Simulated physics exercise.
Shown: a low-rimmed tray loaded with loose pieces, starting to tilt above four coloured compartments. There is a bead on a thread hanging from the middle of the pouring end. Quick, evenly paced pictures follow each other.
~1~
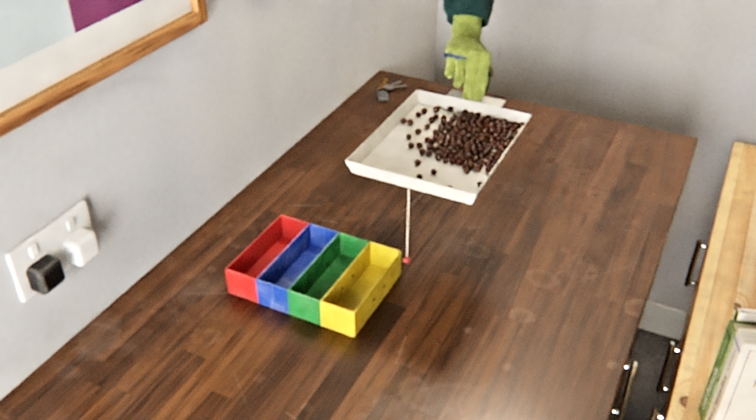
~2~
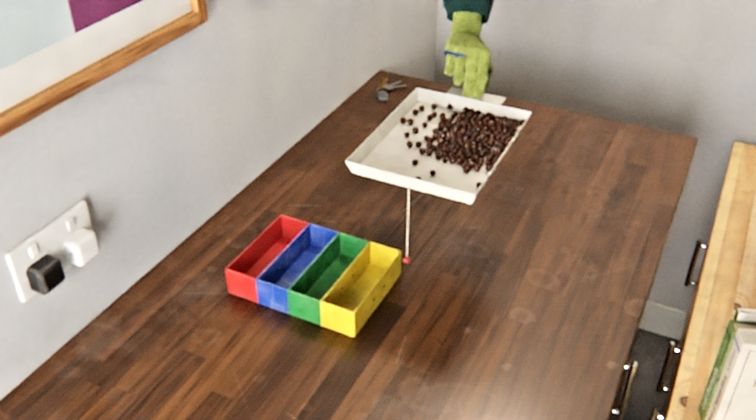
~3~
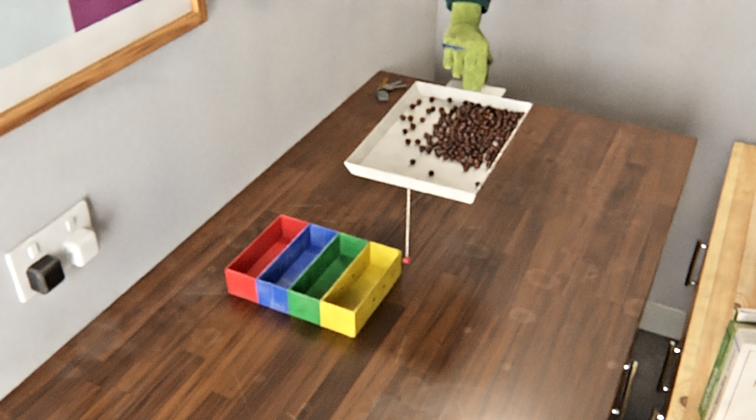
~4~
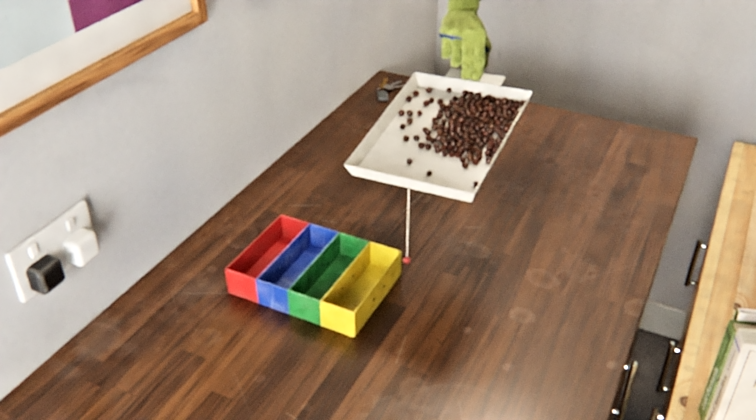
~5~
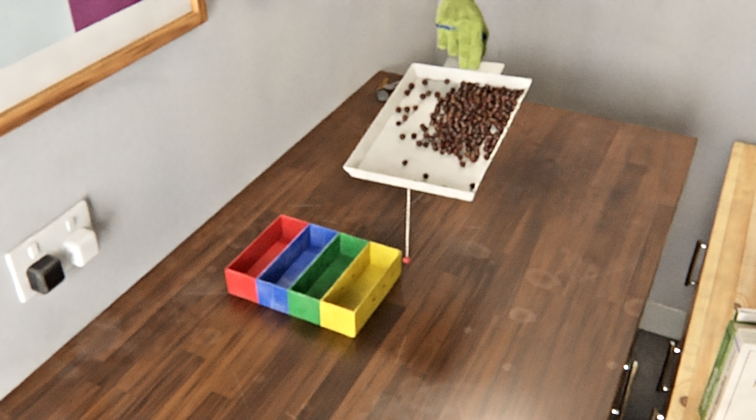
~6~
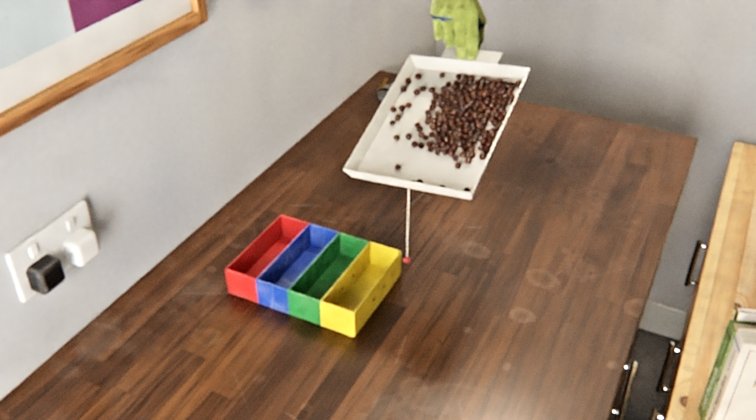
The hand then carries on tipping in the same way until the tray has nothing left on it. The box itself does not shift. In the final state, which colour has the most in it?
Most ends up in green.
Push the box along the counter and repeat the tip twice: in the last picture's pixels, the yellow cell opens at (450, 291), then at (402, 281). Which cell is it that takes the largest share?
First: That red cell. Second: The cell in blue.
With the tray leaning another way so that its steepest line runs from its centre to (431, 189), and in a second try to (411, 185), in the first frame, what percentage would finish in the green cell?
0 %, give or take, and then 10 %.
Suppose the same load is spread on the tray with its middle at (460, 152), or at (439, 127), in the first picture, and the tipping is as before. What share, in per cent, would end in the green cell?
Around 40 then around 50 per cent.
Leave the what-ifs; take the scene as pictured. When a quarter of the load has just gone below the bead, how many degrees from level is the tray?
Roughly 65°.
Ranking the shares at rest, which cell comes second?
Second place: Yellow.
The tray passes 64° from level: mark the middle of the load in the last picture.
Its middle sits at about pixel (369, 189).
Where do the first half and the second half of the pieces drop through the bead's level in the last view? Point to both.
I'd say around (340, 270) at first, then around (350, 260).
Shortly afterwards, tray tipped steeply; near half on the tray; a little in the green cell; a little in the yellow cell; only a few in the blue cell; near a quarter falling or outside the box.
Next, tray tipped past a quarter turn; near a third in the green cell; near a third in the yellow cell; only a few in the blue cell; only a few in the red cell; near a quarter falling or outside the box.
Some moments later, tray tipped past a quarter turn; near half in the green cell; near a third in the yellow cell; a little in the blue cell; only a few in the red cell; a little falling or outside the box.
In the end, tray tipped past a quarter turn; near half in the green cell; near a third in the yellow cell; a little in the blue cell; only a few in the red cell; a little outside the box.
